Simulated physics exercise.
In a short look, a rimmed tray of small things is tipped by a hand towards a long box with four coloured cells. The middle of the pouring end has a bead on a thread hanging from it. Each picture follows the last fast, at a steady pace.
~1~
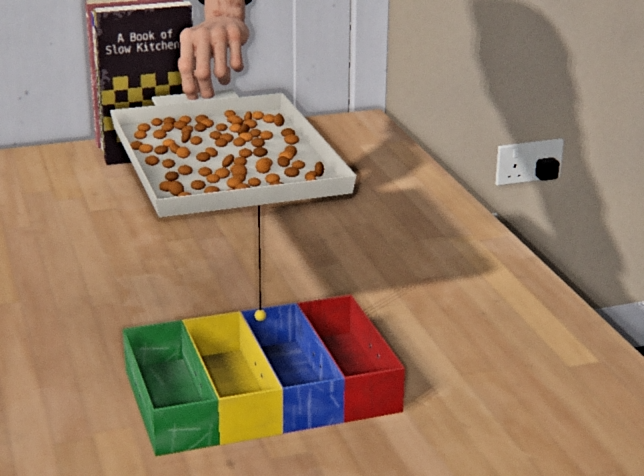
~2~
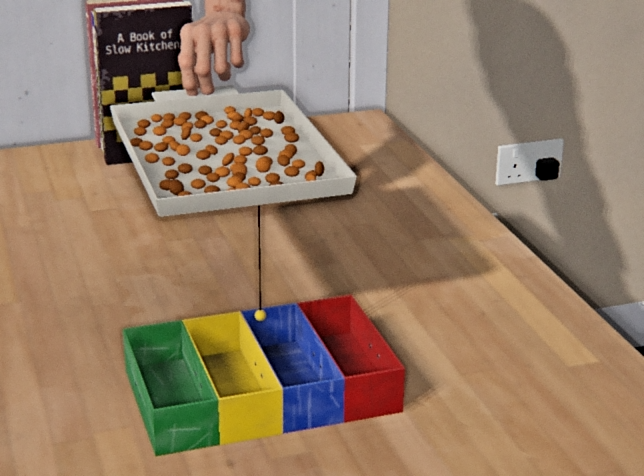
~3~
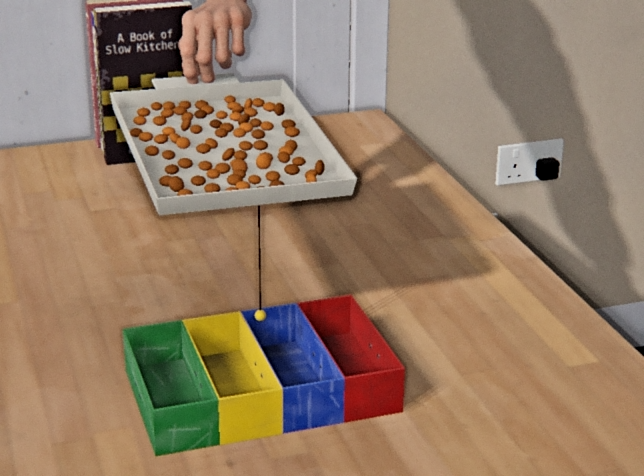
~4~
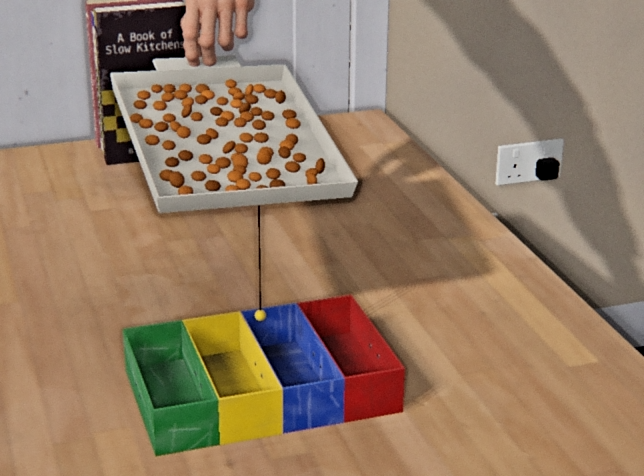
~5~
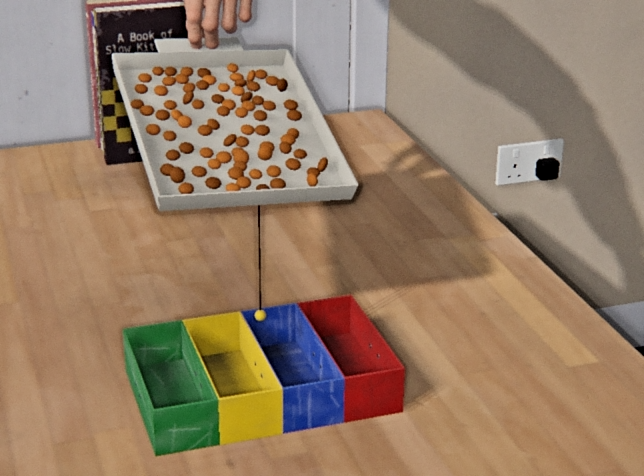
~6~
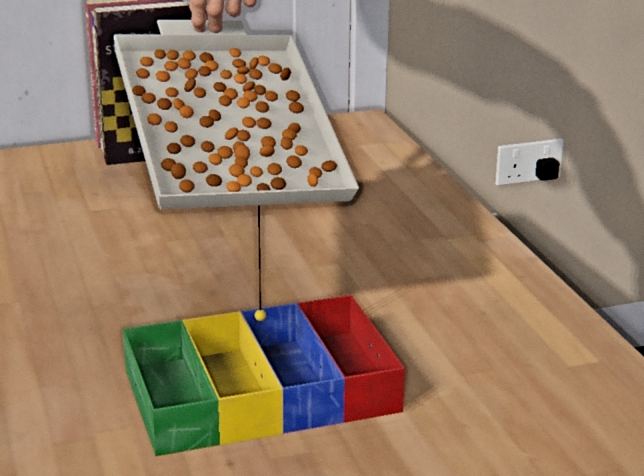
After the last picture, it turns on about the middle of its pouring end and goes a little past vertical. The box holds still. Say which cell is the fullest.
The red cell is the fullest.
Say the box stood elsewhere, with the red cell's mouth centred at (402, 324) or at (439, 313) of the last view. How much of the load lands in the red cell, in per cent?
0 %, 0 %.
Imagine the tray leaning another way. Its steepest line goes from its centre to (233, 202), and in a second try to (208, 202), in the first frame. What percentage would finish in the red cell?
Somewhere close to 10 % the first time, 0 % the second.
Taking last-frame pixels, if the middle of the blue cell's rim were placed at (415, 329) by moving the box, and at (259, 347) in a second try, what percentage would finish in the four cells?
Result, in turn: 90 %, 70 %.
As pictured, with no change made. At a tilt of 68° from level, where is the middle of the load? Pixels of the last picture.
The load is centred near (291, 174).
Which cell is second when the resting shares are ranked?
It's that blue cell.
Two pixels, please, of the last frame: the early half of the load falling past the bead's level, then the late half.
Early half: (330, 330); late half: (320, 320).
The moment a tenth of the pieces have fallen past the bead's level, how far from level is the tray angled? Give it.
Approx. reading: About 80°.
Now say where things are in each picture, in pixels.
In the first picture, corners of the pouring end at (159, 198) and (352, 175), level; middle of the load at (221, 143), bits of cat kibble; bead on its thread at (261, 315); green cell at (186, 423); yellow cell at (251, 412); blue cell at (313, 401); red cell at (374, 391).
In the second picture, corners of the pouring end at (159, 198) and (352, 175), level; middle of the load at (221, 140).
In the third picture, corners of the pouring end at (160, 197) and (353, 177), tipped barely, lowest at the right corner; middle of the load at (221, 133).
In the fourth picture, corners of the pouring end at (160, 196) and (353, 180), tipped a little, lowest at the right corner; middle of the load at (222, 122).
In the fifth picture, corners of the pouring end at (161, 194) and (354, 183), tipped clearly, lowest at the right corner; middle of the load at (223, 111).
In the sixth picture, corners of the pouring end at (162, 194) and (355, 186), tipped clearly, lowest at the right corner; middle of the load at (225, 101); green cell at (186, 423); yellow cell at (251, 412); blue cell at (313, 401); red cell at (374, 391).
Soon after the last picture, tray tipped steeply; nearly all on the tray; a small part falling or outside the box.
A little later, tray tipped past a quarter turn; about a quarter on the tray; about a quarter in the red cell; about a quarter in the blue cell; a stray few in the yellow cell; about a quarter falling or outside the box.
Later still, tray tipped past a quarter turn; about half in the red cell; about a third in the blue cell; a small part in the yellow cell; a stray few falling or outside the box.
At rest, tray tipped past a quarter turn; about half in the red cell; about a third in the blue cell; a small part in the yellow cell; none in the green cell; a stray few outside the box.
